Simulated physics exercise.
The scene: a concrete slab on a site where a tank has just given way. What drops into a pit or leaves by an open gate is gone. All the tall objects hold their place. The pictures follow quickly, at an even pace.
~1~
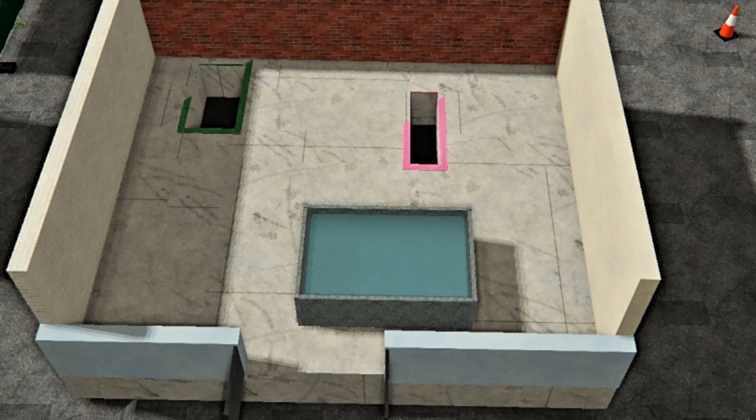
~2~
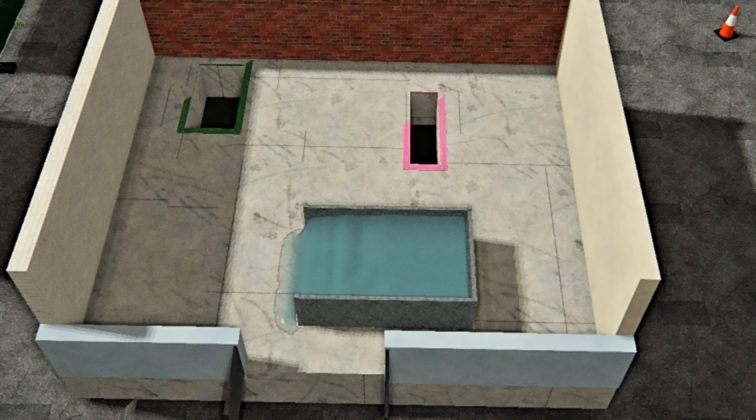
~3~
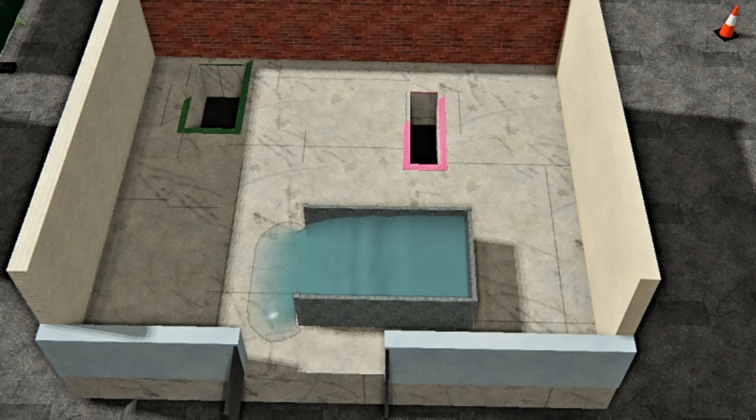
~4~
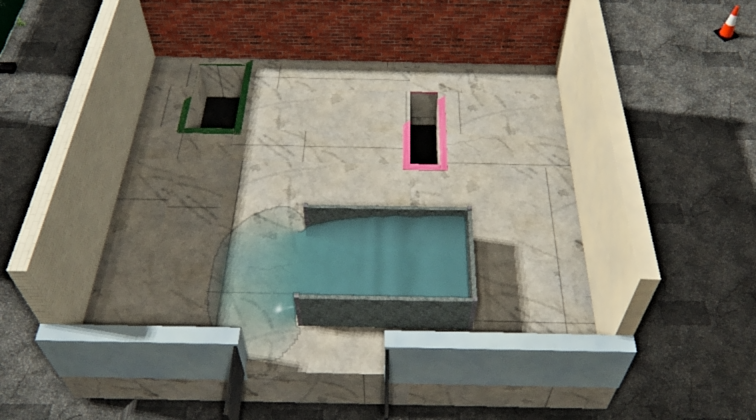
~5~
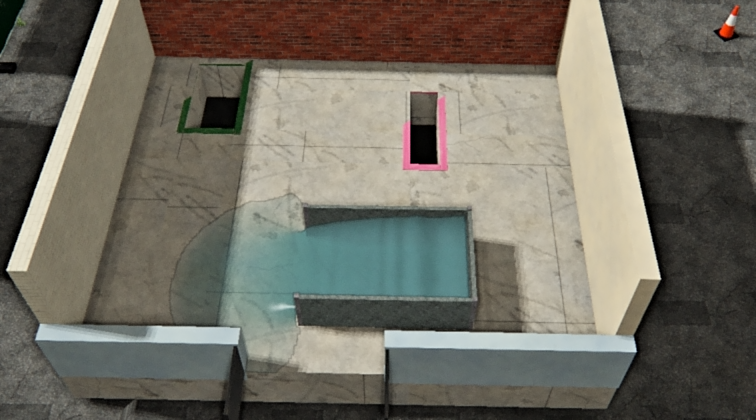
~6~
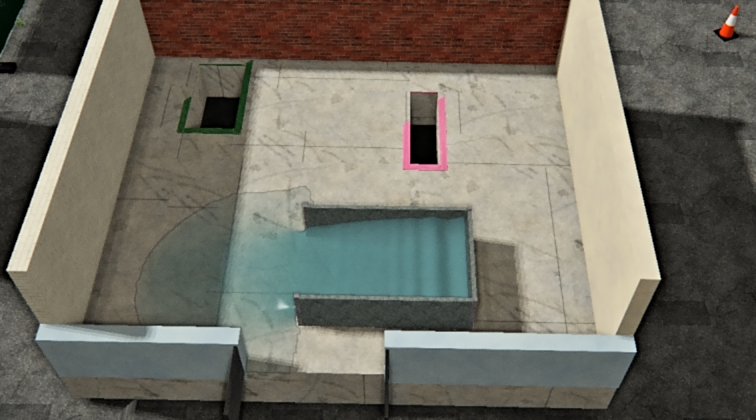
Water sits still in an open tank on a walled concrete slab, near a green-edged pit and a pink-edged one. It then pours out through the tank's left side and fans across the floor, spreading leftward into the shaded strip as the level in the tank drops.
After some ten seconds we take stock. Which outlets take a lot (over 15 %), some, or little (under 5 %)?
The gate takes from 5 to 15 %; the pink pit takes from 5 to 15 %; the green pit takes over 15 %.
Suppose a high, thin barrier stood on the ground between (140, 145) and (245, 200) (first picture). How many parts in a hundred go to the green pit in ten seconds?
Per cent: Green 6.
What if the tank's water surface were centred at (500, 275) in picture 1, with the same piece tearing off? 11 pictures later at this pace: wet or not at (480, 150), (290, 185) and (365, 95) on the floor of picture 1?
In turn: Free of water, awash, clear.
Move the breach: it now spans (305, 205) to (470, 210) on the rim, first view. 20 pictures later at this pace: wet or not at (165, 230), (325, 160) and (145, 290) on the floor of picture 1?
One after the other: Free of water, under water, free of water.
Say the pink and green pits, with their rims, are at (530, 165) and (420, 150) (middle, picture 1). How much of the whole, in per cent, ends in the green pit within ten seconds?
Roughly, in per cent: Green 12.
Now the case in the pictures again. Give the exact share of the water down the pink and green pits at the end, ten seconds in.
Roughly 6 per cent, then 34 per cent.
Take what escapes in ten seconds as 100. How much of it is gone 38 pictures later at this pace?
I make it 55 per cent.
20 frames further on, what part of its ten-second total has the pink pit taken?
I make it 0 per cent.
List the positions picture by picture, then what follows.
In the first frame, still water in the open tank at (386, 254).
In the second frame, the front is at (295, 329), out from the gap at (306, 269).
In the third frame, water pours out at (306, 271) and has run to a hidden place.
In the fourth frame, water pours out at (306, 272) and has run to (219, 323).
In the fifth frame, the front is at (176, 304), out from the gap at (306, 272).
In the sixth frame, the front is at (141, 296), out from the gap at (306, 272).
A moment on, water covers 25 % of the floor; the gate 1 %, the pink pit 0 %, the green pit 0 %.
Next, water covers 30 % of the floor; the gate 1 %, the pink pit 0 %, the green pit 0 %.
Then, water covers 35 % of the floor; the gate 1 %, the pink pit 0 %, the green pit 3 %.
Later, water covers 60 % of the floor; the gate 5 %, the pink pit 0 %, the green pit 23 %.
In the end, water covers 70 % of the floor; the gate 10 %, the pink pit 7 %, the green pit 34 %.
